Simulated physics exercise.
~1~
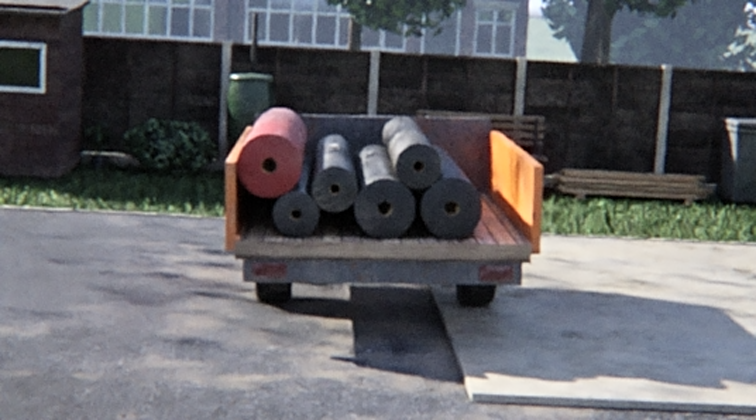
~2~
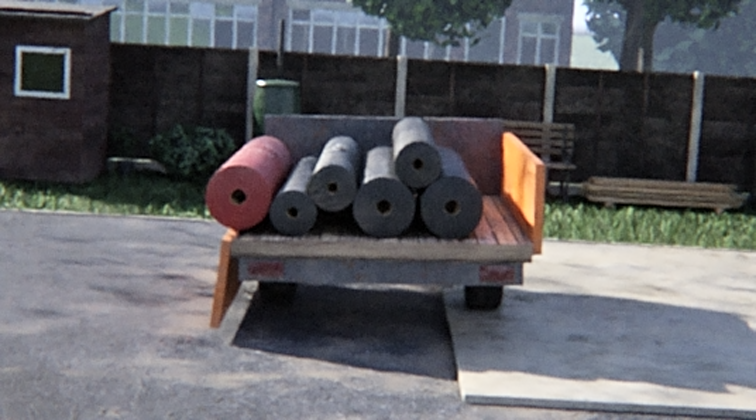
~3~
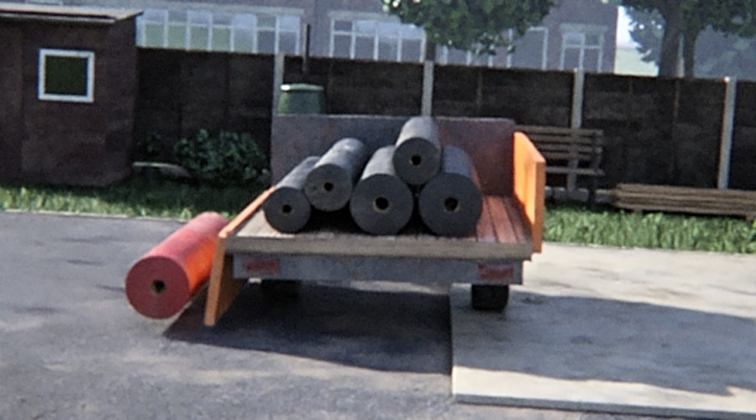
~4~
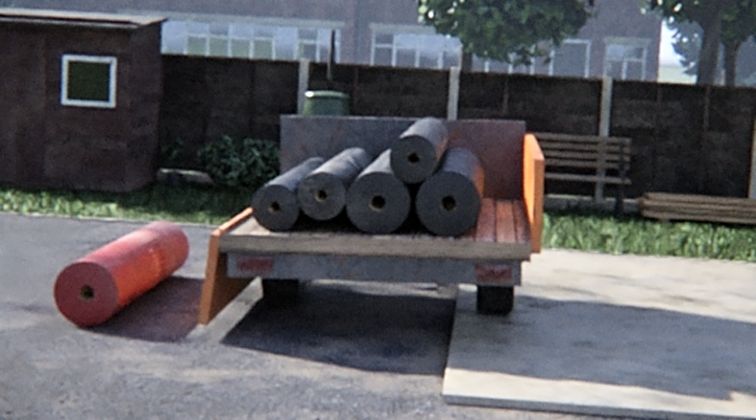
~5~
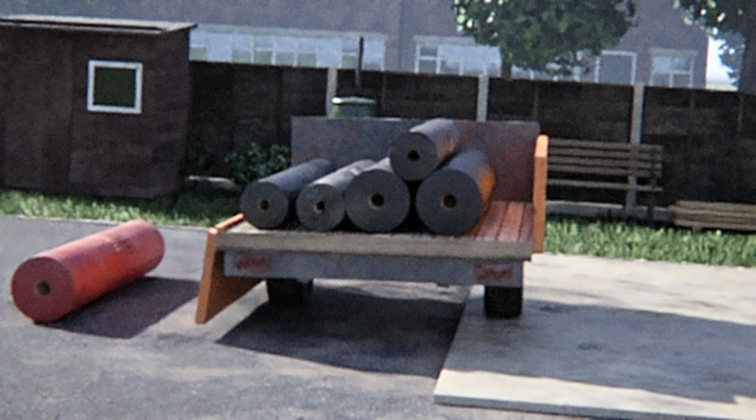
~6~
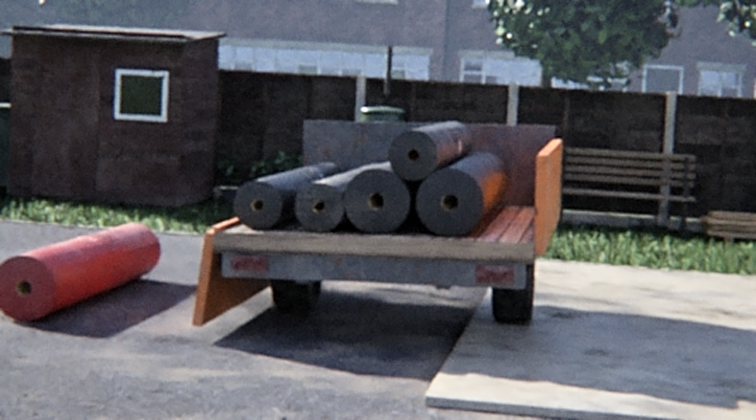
Trailer dropping its left side board, one red roll tumbling off onto the ground to the left while five dark rolls stay aboard.
